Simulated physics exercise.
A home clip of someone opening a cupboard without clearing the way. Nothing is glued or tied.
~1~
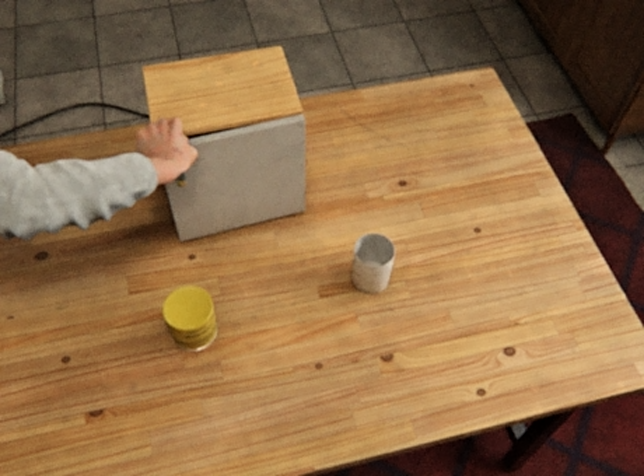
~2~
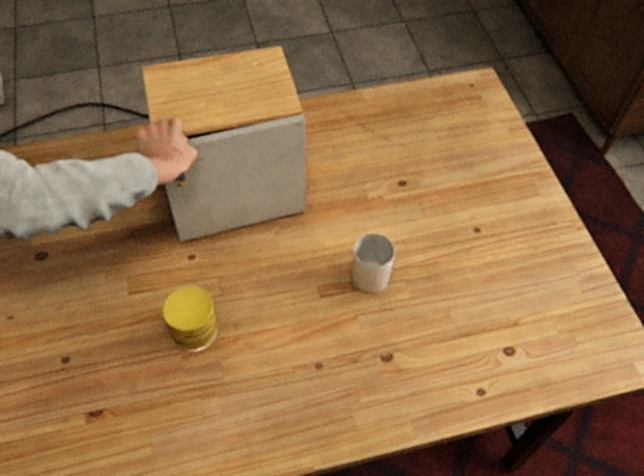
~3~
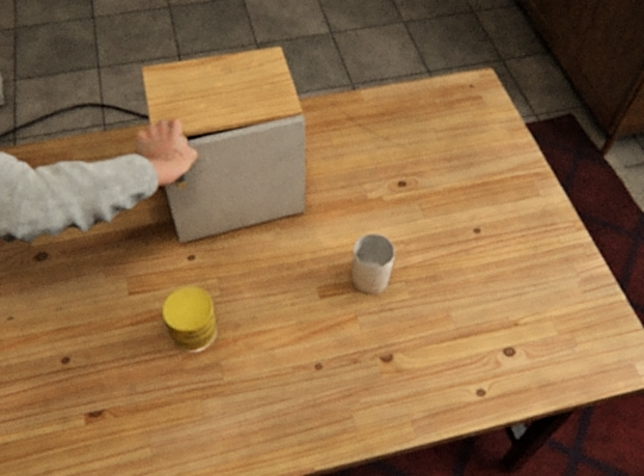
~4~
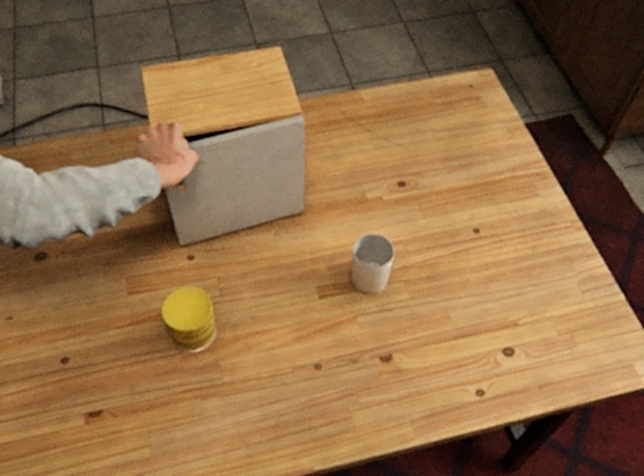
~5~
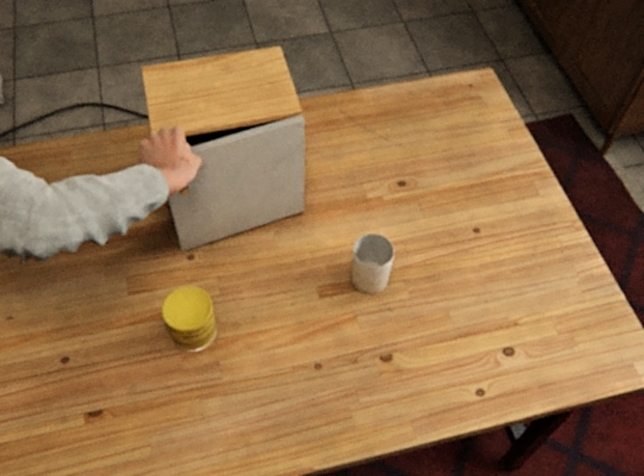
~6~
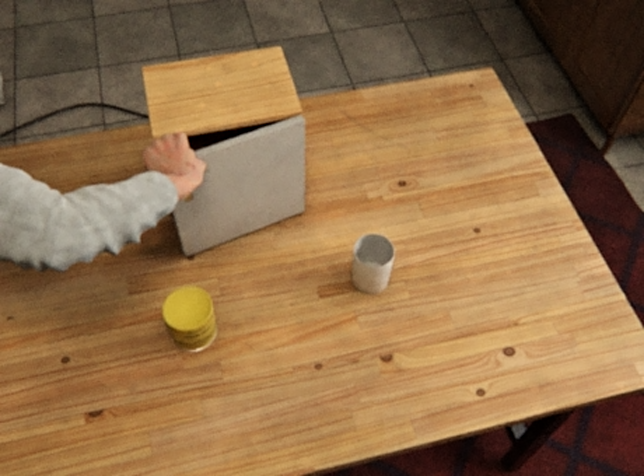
On a wooden table, a hand rested on the gray door of a small wooden cupboard, then slowly pulled it slightly open, while a yellow pot and a whitish beaker stayed still in front.
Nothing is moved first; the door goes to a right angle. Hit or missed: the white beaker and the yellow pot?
Here the white beaker escapes contact, the yellow pot escapes contact.
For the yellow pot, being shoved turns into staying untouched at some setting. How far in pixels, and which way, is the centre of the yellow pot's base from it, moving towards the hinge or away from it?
About 20 pixels up.
Then, 0.62 s on from there, door 39° open; white beaker at rest near (372, 265); yellow pot at rest near (191, 320).
Then, 1.38 s on from there, door 71° open; white beaker at rest near (372, 265); yellow pot at rest near (191, 320).
Then, 2.02 s on from there, door 90° open; white beaker at rest near (372, 265); yellow pot at rest near (191, 320).
In the end, the white beaker stays untouched, near (372, 265); the yellow pot stays untouched, near (191, 320).
